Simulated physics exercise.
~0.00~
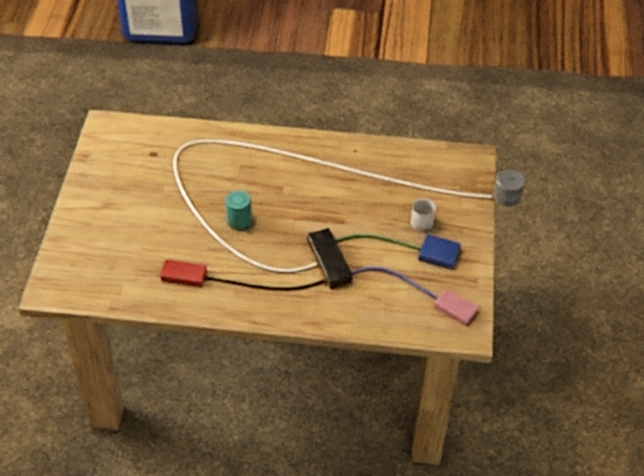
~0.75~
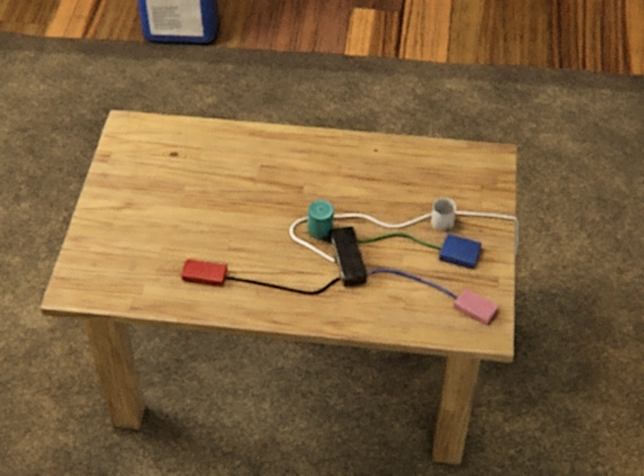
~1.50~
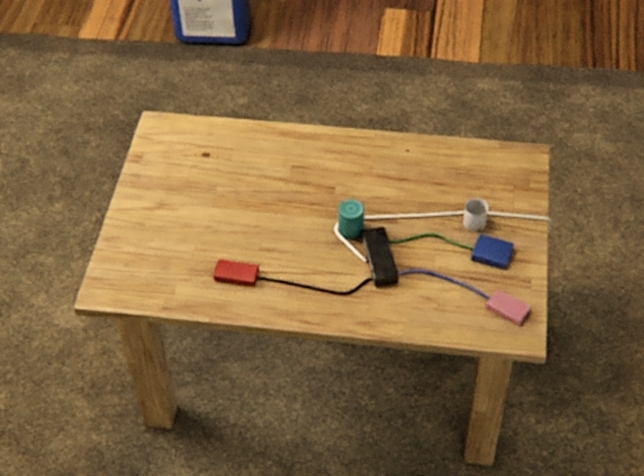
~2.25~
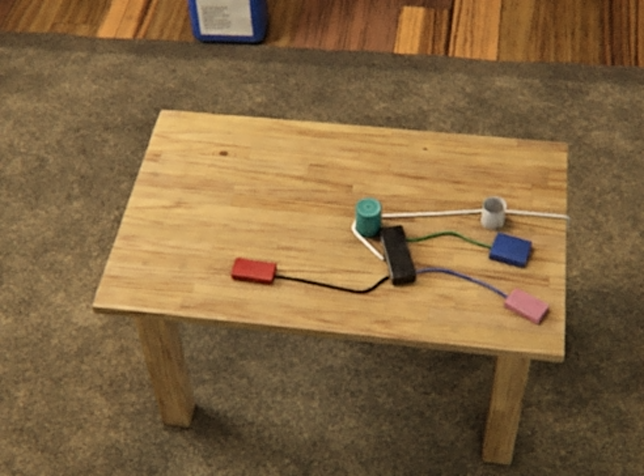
On a wooden table, a grey speaker on a white cable dropped over the right edge, pulling the loose cable in until it caught the teal tub and dragged it right, ending taut around the tub beside the nearly unmoved black strip.
